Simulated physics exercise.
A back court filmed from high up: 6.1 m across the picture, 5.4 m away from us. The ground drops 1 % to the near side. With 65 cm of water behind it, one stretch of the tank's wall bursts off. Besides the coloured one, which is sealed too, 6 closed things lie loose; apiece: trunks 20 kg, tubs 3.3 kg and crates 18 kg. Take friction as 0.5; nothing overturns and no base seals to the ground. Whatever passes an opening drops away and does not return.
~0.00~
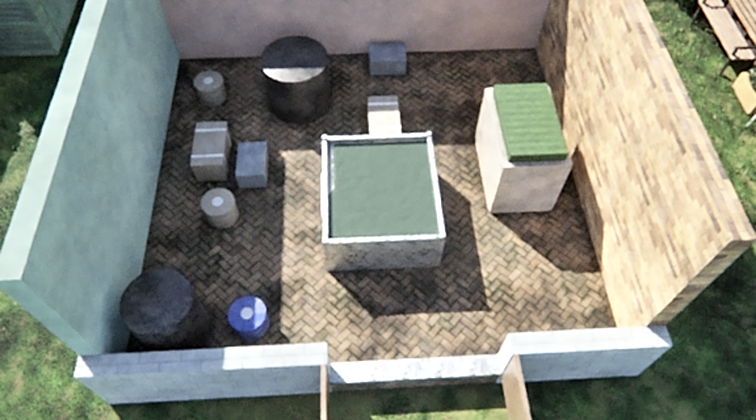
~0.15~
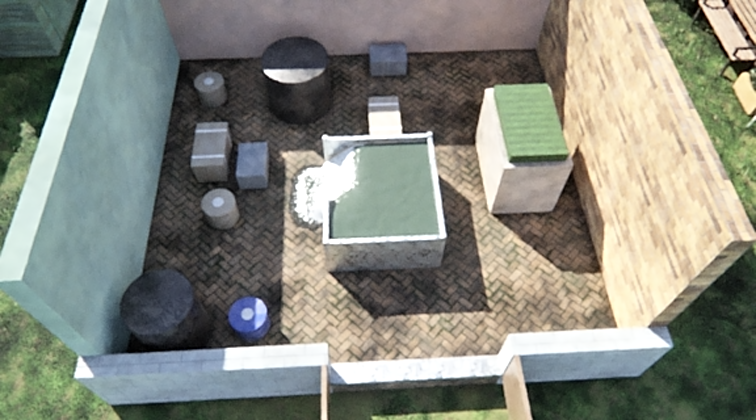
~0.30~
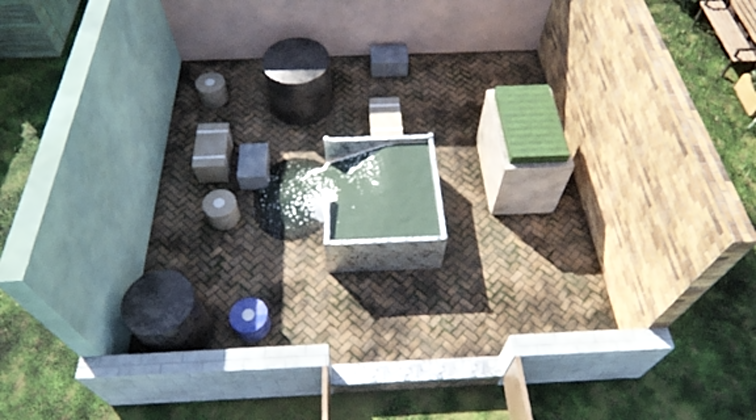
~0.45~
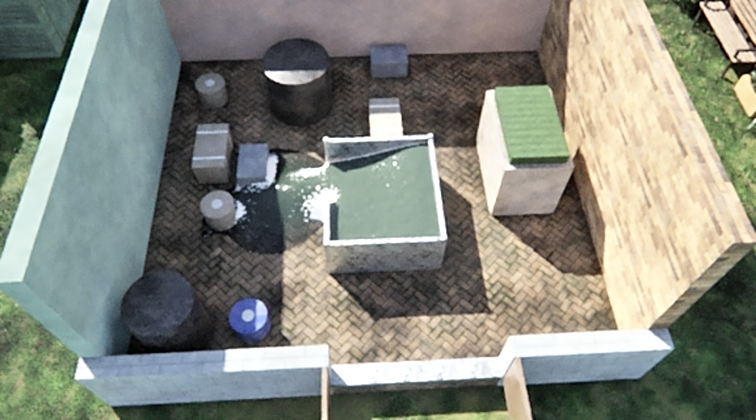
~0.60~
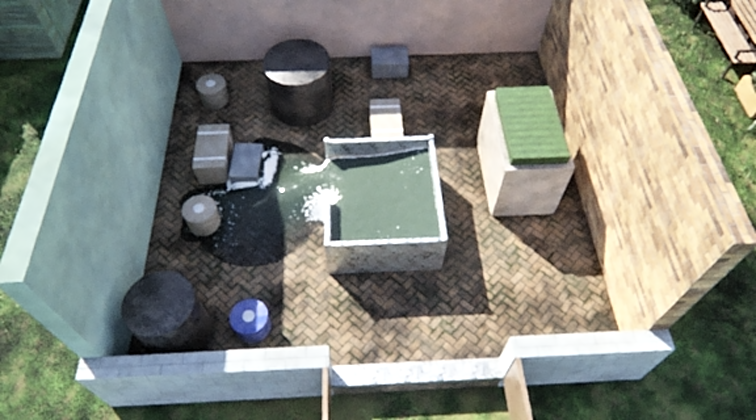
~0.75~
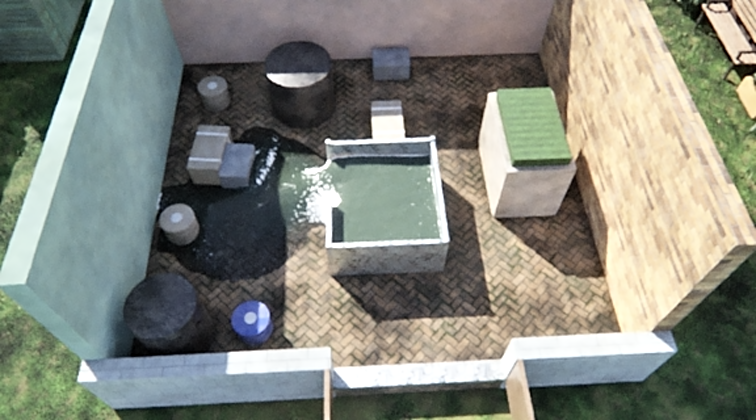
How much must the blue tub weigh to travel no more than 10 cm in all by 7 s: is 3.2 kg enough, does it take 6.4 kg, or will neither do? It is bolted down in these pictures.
I expect that neither load is enough.
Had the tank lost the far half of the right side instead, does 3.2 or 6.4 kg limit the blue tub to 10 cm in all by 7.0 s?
In that case the lower weight is enough.
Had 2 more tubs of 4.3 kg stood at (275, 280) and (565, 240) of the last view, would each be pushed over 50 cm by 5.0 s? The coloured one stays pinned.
In turn: Past it, short of it.
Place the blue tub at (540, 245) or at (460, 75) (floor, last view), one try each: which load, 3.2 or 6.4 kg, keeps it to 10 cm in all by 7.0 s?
In turn: Either load holds; neither is enough.
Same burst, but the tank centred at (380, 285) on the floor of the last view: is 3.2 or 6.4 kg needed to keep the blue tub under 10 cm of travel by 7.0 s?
In that case neither weight holds it.
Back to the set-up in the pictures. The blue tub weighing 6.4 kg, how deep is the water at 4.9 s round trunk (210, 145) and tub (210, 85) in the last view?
About 11 and 4 cm.
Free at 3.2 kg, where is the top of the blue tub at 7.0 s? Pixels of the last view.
Around (608, 302).
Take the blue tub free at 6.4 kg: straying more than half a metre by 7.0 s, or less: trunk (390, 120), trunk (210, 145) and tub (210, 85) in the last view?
In that order: Short of it, past it, more.
After 1.4 s the blue tub would be 0 cm from its start with 3.2 kg and 0 cm from its start with 6.4 kg; 0 cm of water round it then.
After 3.1 s the blue tub would be 26 cm from its start with 3.2 kg and 21 cm from its start with 6.4 kg; 4 cm of water round it then.
After 4.9 s the blue tub would be 247 cm from its start with 3.2 kg and 203 cm from its start with 6.4 kg; 3 cm of water round it then.
After 7.0 s the blue tub would be 436 cm from its start with 3.2 kg and 286 cm from its start with 6.4 kg; 3 cm of water round it then.
